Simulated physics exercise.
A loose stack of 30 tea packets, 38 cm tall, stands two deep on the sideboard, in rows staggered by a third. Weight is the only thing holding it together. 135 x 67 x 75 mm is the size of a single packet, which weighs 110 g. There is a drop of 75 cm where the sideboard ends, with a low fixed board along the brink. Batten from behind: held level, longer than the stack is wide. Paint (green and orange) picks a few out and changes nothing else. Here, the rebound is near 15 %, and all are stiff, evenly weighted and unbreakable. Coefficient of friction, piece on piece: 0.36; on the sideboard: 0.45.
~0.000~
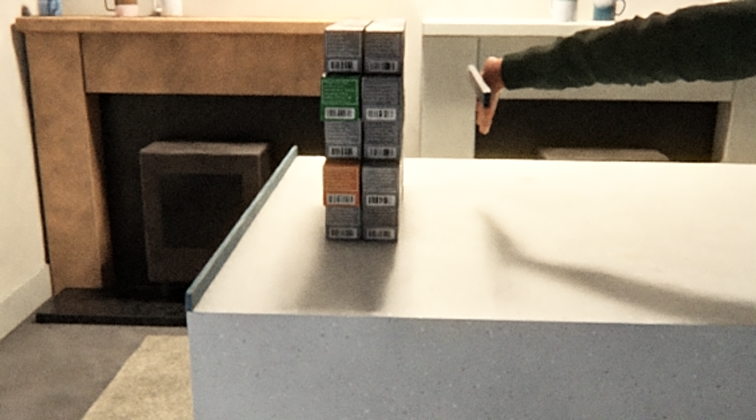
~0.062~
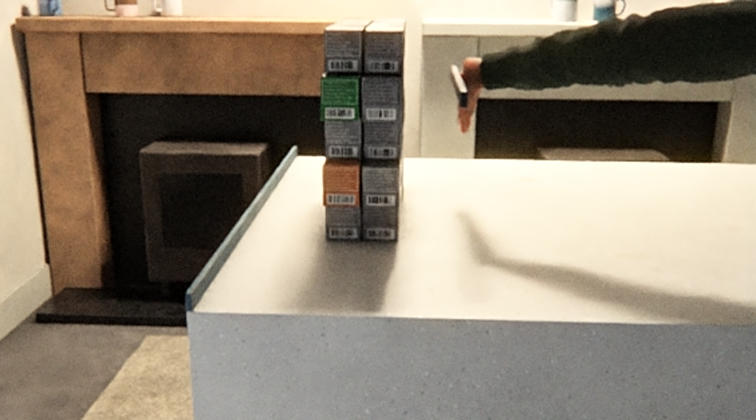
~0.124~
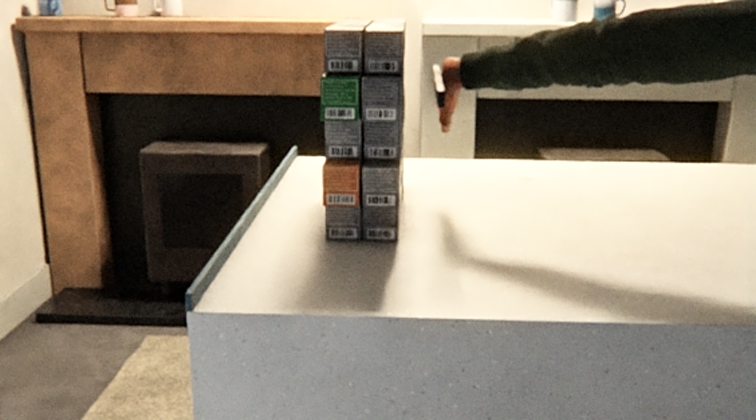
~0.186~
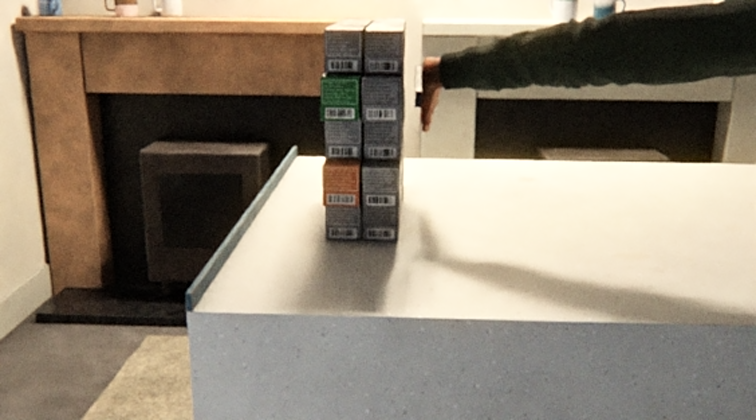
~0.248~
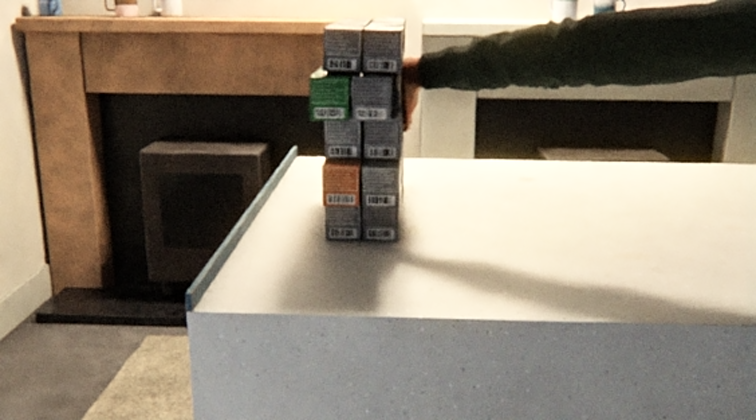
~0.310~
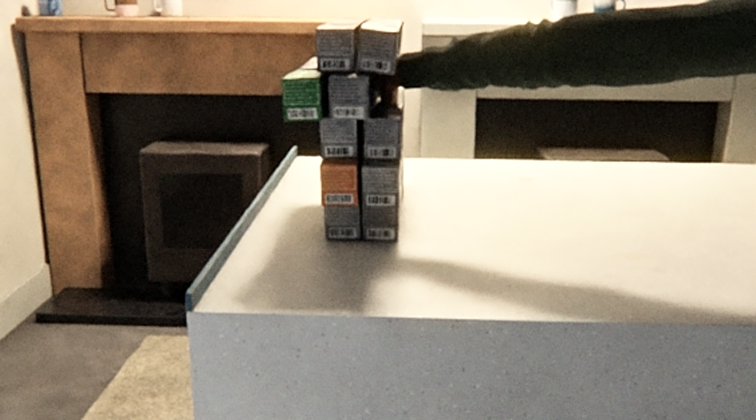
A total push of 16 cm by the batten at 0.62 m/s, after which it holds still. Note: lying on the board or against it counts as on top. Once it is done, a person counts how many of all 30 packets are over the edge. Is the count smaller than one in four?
No, bigger than one in four.
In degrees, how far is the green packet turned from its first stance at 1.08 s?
About 0°.
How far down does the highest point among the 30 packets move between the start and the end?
Roughly 15 centimetres lower at the end.
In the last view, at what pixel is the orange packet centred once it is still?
I'd say its middle settles close to (268, 218).
After 0.48 s, none of the 30 packets over the edge, 19 disturbed; green packet 59° from how it stood, 11 cm lower; orange packet 18° from how it stood.
After 0.70 s, 3 of the 30 packets over the edge; green packet on its side; orange packet 71° from how it stood, 6 cm lower.
After 1.08 s, 12 of the 30 packets over the edge; orange packet on its side; green packet 95 cm lower.
In the end (1.3 s), 12 of the 30 packets over the edge; green packet on its side; orange packet on its side. That is 40 per cent. From the last view, middles, orange packet near (268, 218).
